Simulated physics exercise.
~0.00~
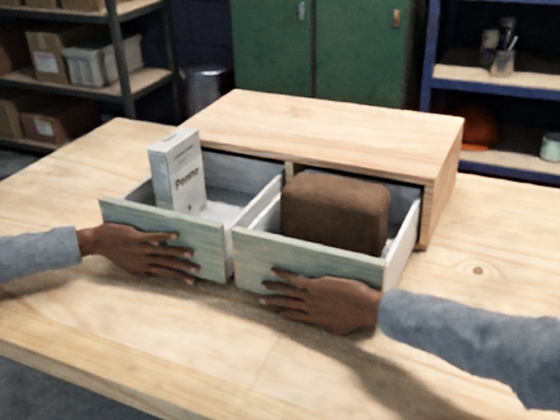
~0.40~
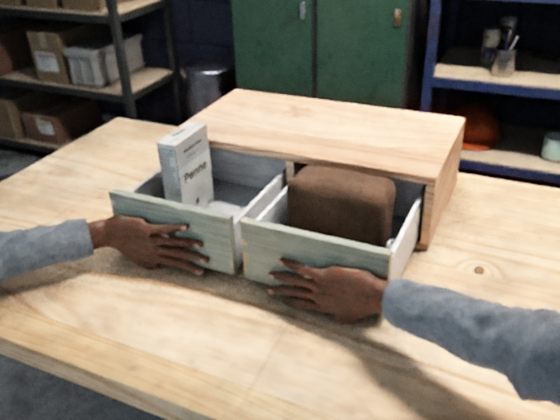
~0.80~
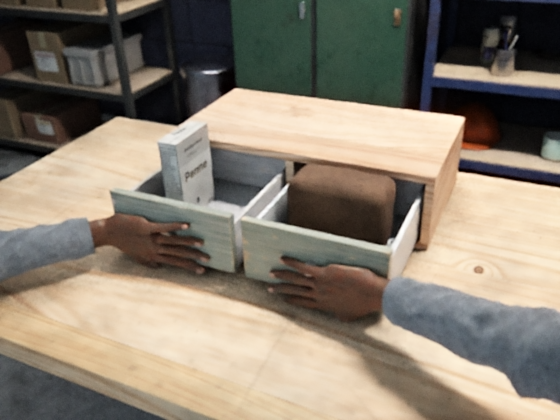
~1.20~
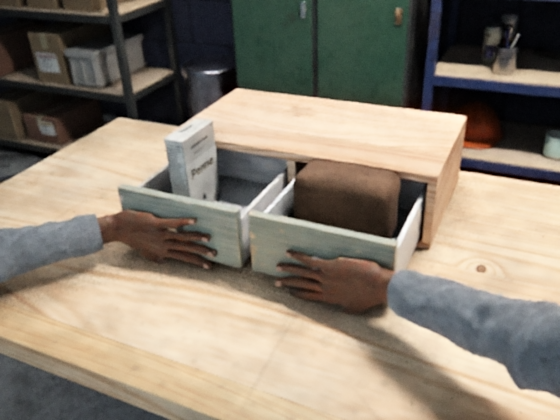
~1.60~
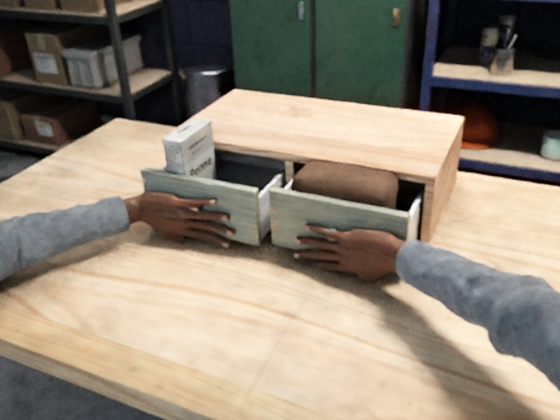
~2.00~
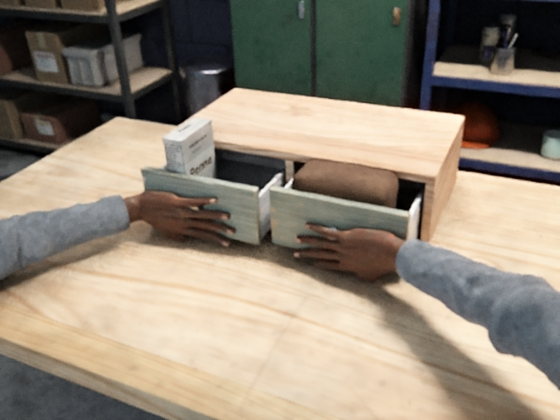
Two open drawers in a low wooden cabinet, one holding an upright white packet and the other a brown loaf, slid gradually inward as a pair of hands pushed their fronts, then stopped, with both drawers still partly open.
